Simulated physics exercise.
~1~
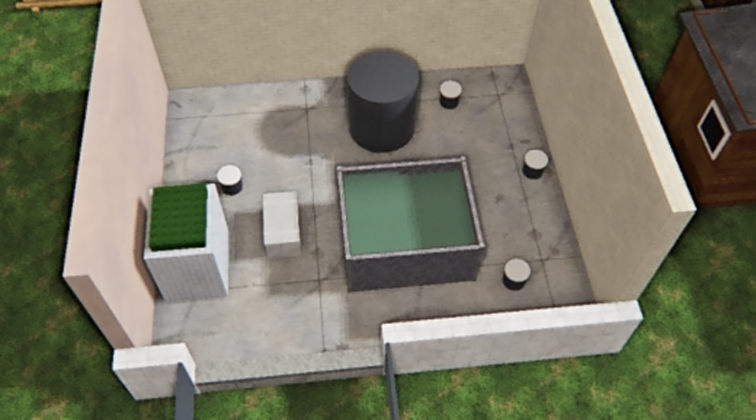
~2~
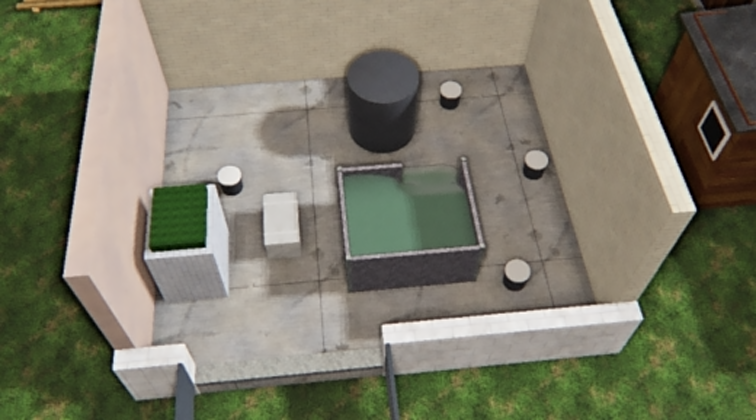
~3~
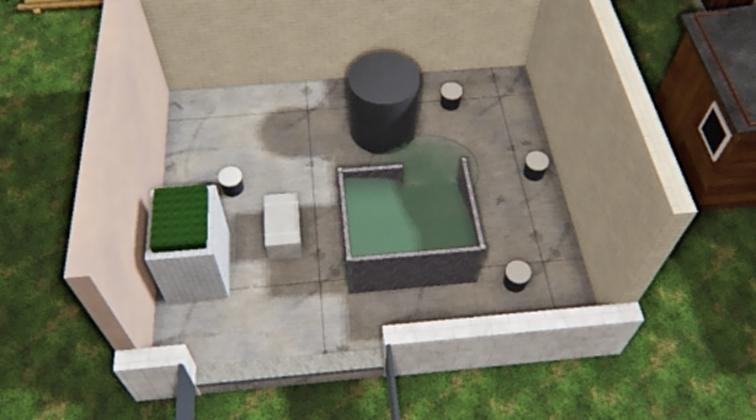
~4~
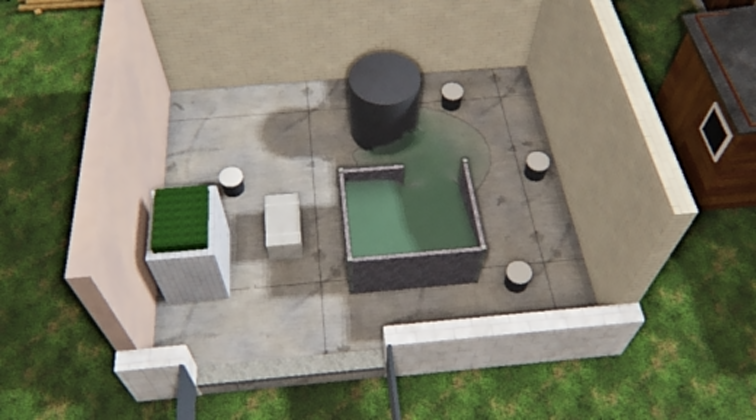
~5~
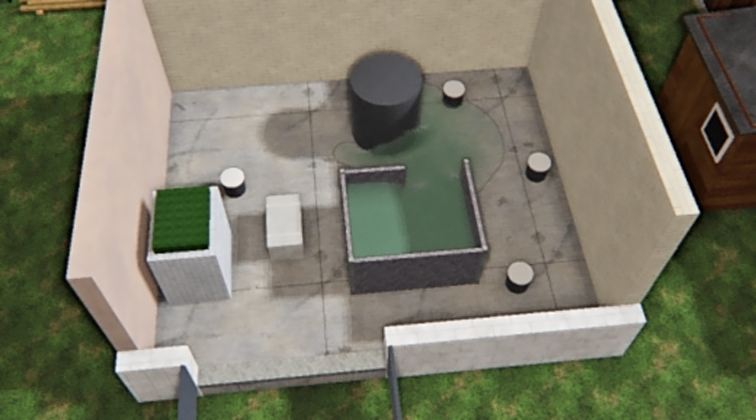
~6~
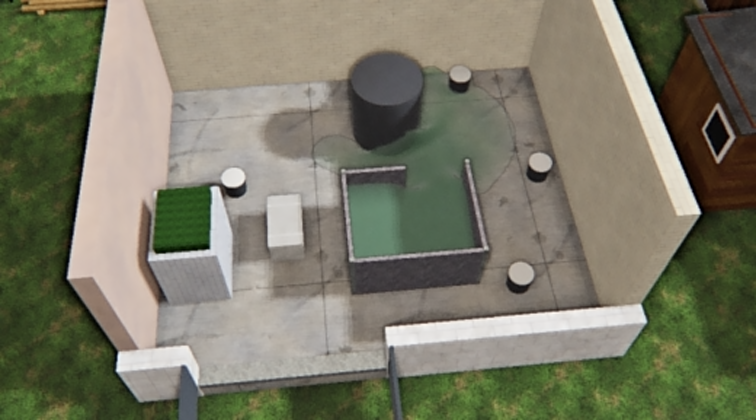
In a walled yard on grass, a brick-edged tank of green water stands among small pails, pale boxes and a dark cylinder. Part of the tank's back wall disappears, and water pours through the gap, spreading around the cylinder and across the paving. The pail near the back wall shifts slightly away.
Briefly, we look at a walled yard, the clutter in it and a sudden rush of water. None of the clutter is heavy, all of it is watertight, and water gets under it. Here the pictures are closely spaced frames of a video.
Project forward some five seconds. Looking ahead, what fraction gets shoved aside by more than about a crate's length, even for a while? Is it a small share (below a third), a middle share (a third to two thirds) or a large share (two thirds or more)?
A large share, two thirds or more.
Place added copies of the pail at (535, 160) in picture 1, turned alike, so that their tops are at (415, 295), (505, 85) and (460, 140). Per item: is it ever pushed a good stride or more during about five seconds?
Here's the rundown: Never gets far, sent far off, and finally sent far off.
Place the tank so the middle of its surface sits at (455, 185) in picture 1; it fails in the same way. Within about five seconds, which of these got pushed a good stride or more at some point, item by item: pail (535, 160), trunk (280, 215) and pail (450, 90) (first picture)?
The three, one by one: Past that mark, short of that and past that mark.
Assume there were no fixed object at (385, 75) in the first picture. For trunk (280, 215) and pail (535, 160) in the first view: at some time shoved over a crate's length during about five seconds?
In sequence the answers are stays in place and goes a long way.
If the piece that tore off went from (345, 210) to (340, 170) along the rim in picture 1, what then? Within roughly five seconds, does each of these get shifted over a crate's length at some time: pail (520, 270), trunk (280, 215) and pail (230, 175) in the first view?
Lab note - in sequence: Did not travel far; travelled far enough; travelled far enough.
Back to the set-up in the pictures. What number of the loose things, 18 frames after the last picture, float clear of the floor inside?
I make it 3 of them.
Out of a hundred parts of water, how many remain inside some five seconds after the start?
My figure is 100 per cent.
A moment on, 1 of 5 are well off their spots; 1 afloat.
Next, 2 of 5 are well off their spots; 1 afloat.
Later, 4 of 5 are well off their spots; 3 afloat.
In the end, 3 of 5 are well off their spots, and 4 have been at some point; 4 afloat.
